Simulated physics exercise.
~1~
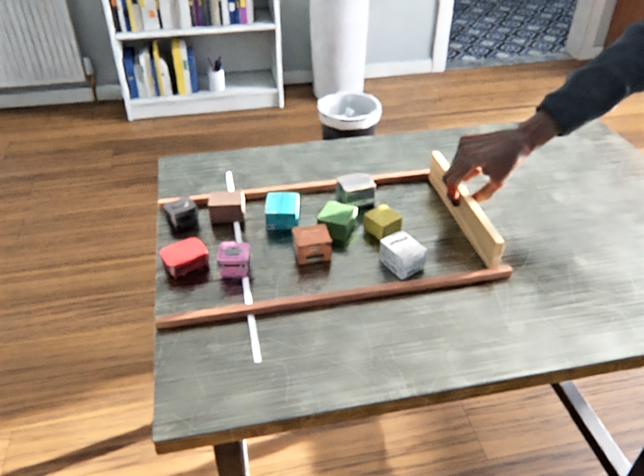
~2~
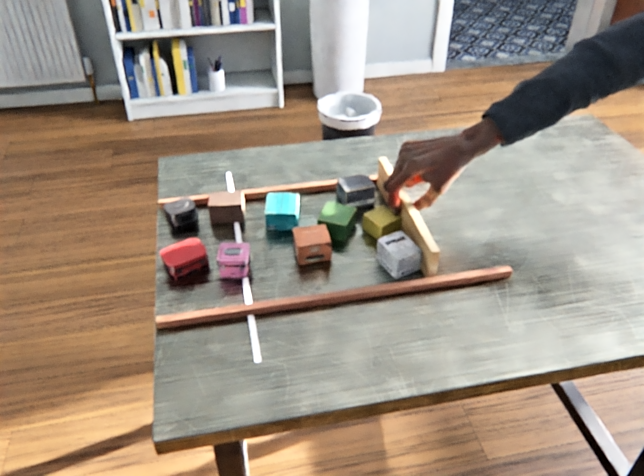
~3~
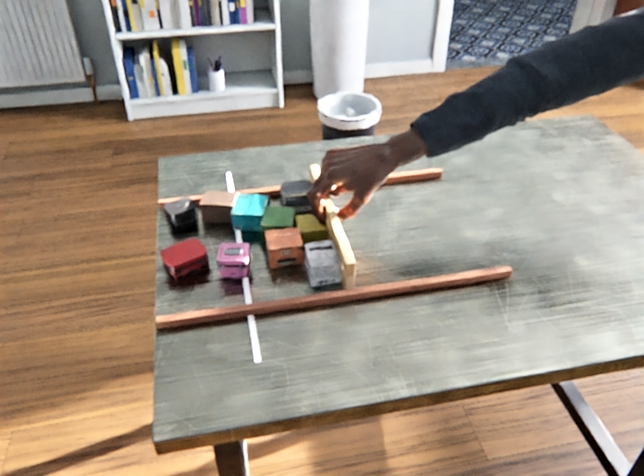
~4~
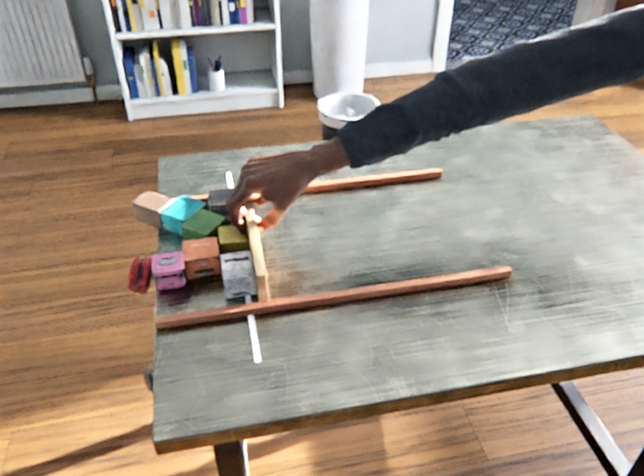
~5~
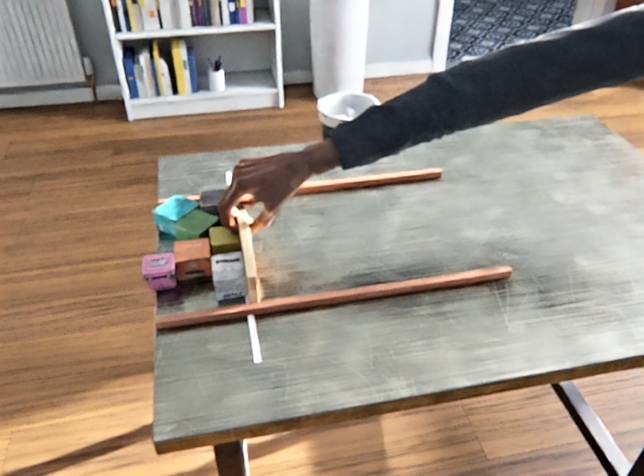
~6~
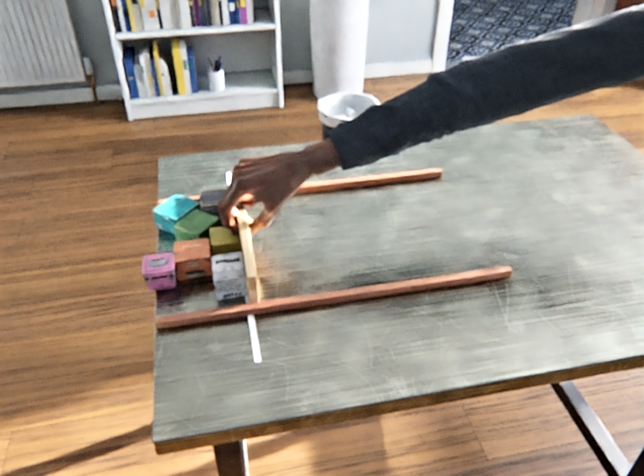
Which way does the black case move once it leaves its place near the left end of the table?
The black case moves down, dropping past the left edge of the table.
